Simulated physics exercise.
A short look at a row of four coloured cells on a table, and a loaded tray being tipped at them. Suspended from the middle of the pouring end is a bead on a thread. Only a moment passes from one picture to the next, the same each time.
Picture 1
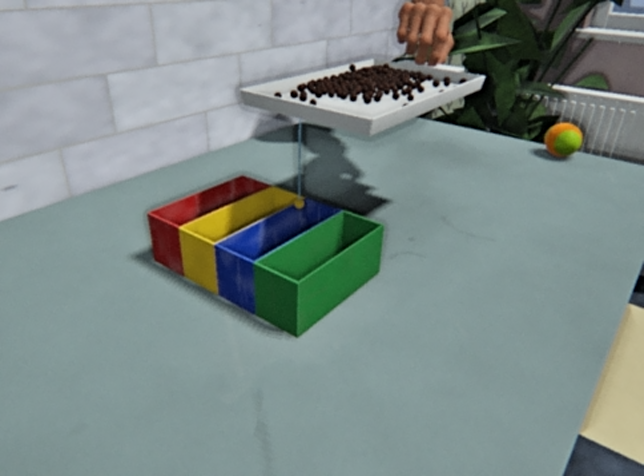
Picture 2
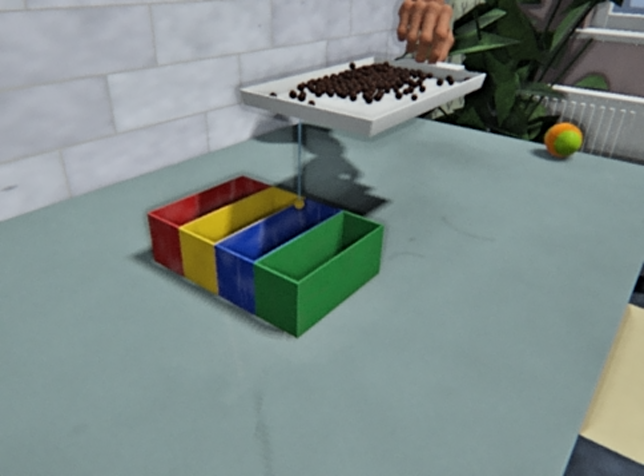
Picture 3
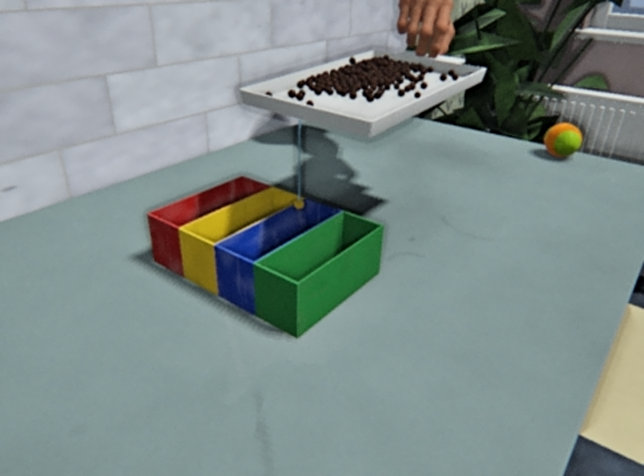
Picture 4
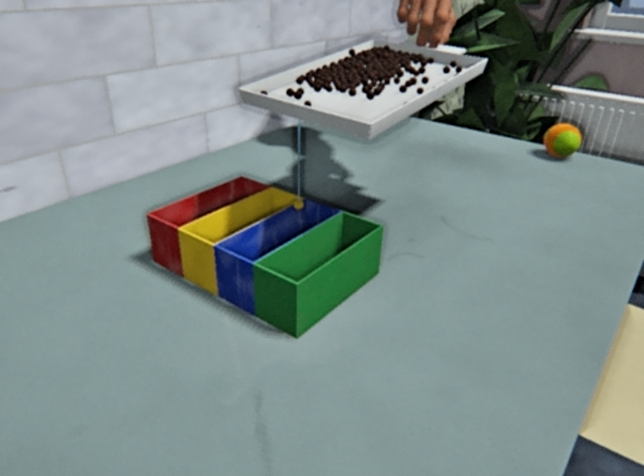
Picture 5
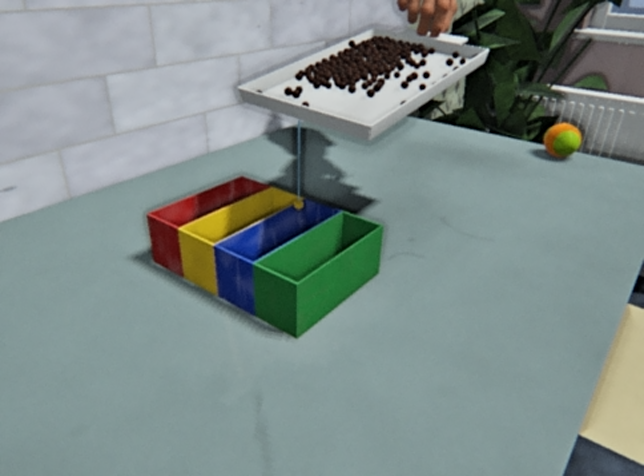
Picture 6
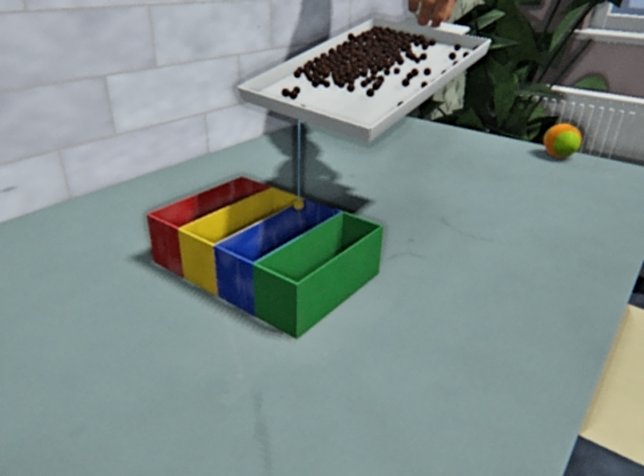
On a table by a white brick wall, a hand gradually tilting a white tray of chocolate balls above four coloured cells.
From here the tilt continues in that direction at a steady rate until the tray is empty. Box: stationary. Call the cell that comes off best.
The green cell comes off best.
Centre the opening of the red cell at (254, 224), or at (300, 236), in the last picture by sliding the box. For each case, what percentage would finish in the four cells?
First placement near 100 percent, second near 100 percent.
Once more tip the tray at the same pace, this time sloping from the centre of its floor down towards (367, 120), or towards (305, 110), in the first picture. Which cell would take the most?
Try 1 - the green cell. Try 2 - that yellow cell.
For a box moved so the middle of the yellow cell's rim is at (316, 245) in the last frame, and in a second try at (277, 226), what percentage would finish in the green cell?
0 % and 40 %.
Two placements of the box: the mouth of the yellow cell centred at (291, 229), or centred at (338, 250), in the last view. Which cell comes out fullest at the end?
In order: Blue, the yellow one.
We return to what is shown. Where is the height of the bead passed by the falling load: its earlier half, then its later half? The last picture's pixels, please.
Points: About (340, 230), then about (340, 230).
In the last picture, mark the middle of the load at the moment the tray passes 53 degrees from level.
In the last view the centre sits at roughly (337, 110).
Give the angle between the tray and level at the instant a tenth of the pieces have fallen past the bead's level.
Somewhere around 50 degrees.
Soon after the last picture, tray tipped steeply; most on the tray; a small part in the green cell; a stray few in the blue cell; a small part falling or outside the box.
A little later, tray tipped right over; about a quarter on the tray; about a third in the green cell; a small part in the blue cell; a stray few in the yellow cell; about a third falling or outside the box.
Later still, tray tipped past a quarter turn; about half in the green cell; a small part in the blue cell; a stray few in the yellow cell; about a third falling or outside the box.
By the end, tray tipped past a quarter turn; about half in the green cell; a small part in the blue cell; a stray few in the yellow cell; none in the red cell; about a third outside the box.
